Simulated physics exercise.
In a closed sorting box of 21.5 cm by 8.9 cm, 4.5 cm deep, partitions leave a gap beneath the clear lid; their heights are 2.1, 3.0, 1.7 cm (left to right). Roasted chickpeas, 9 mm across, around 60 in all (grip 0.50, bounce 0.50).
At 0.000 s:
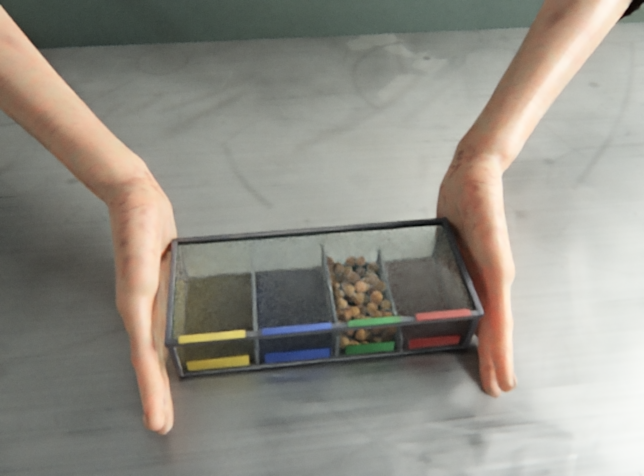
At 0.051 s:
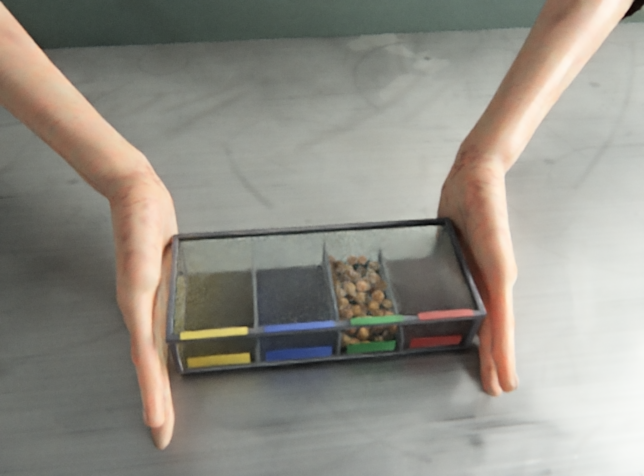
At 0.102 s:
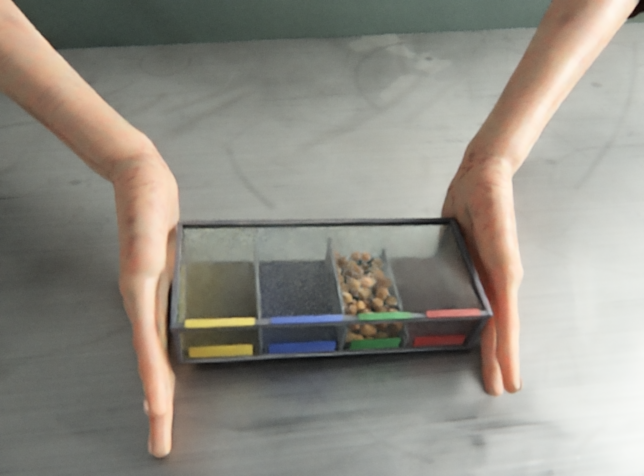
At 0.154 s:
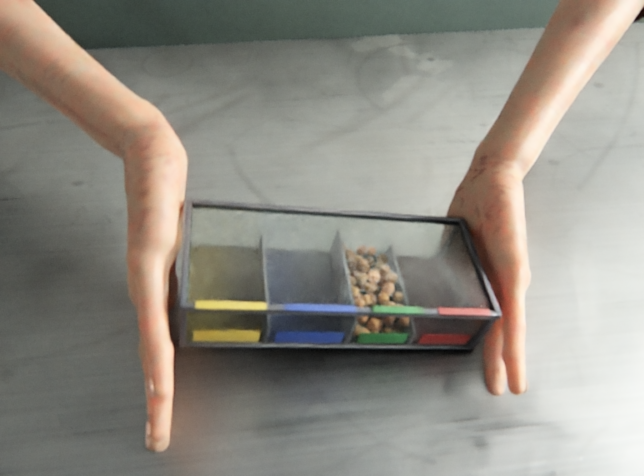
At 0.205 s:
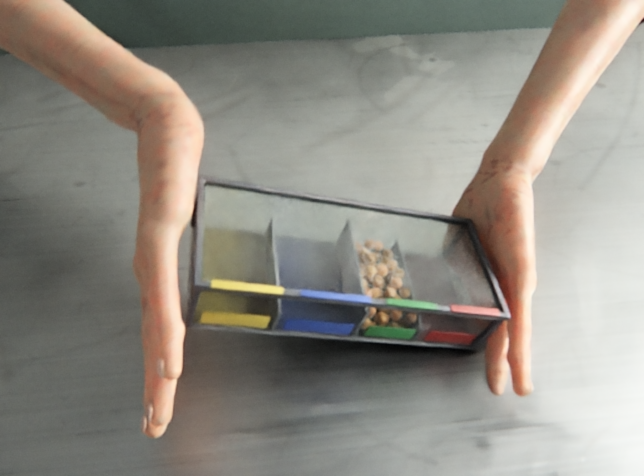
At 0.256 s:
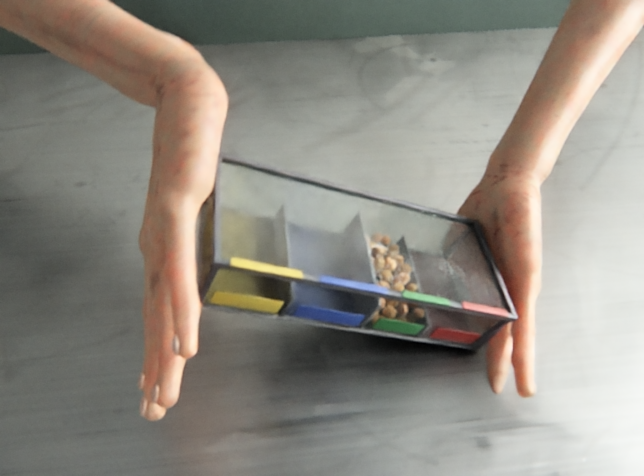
On a grey tabletop, two hands tilting a clear-lidded divided box, its left end rising while chickpeas stay in the green-marked compartment.
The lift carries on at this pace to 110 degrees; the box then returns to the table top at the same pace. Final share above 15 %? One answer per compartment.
Red compartment: Above, blue compartment: Below or equal, green compartment: Below or equal, yellow compartment: Below or equal.
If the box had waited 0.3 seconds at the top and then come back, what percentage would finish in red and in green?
Final amounts would be red 100% and green 0%.
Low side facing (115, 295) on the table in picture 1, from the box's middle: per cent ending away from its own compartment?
That comes to around 35 per cent.
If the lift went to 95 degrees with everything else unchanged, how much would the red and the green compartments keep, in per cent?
Red 75; green 25.
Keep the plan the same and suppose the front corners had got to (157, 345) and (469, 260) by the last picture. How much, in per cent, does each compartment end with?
You'd see red at 0 percent, blue at 10, green at 45 and yellow at 40 percent.
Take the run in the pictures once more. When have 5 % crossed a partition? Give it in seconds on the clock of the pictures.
0.75 s, roughly.
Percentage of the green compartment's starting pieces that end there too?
Something like 0 in a hundred.
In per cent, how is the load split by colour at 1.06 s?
Red = 85, blue = 0, green = 15, yellow = 0 (per cent).
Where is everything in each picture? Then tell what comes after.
The first frame shows box tilt 0 degrees, front corners at (171, 341) and (476, 312); green 100 %.
The second frame shows box tilt 1 degrees, front corners at (172, 337) and (478, 312).
The third frame shows box tilt 5 degrees, front corners at (177, 325) and (485, 312), lowest corner right front.
The fourth frame shows box tilt 11 degrees, front corners at (186, 305) and (494, 313), lowest corner right front.
The fifth frame shows box tilt 18 degrees, front corners at (201, 283) and (503, 314), lowest corner right front.
The sixth frame shows box tilt 24 degrees, front corners at (220, 260) and (510, 315), lowest corner right front; green 100 %. Its pace works out near 120 degrees a second.
After 1.06 s, tilt 109 degrees; red 85 %, green 15 %.
Then, at 1.59 s, tilt 48 degrees; red 100 %.
After 2.19 s, tilt 0 degrees; red 100 %.
In the end, at 2.8 s, red 100 %, blue 0 %, green 0 %, yellow 0 %.
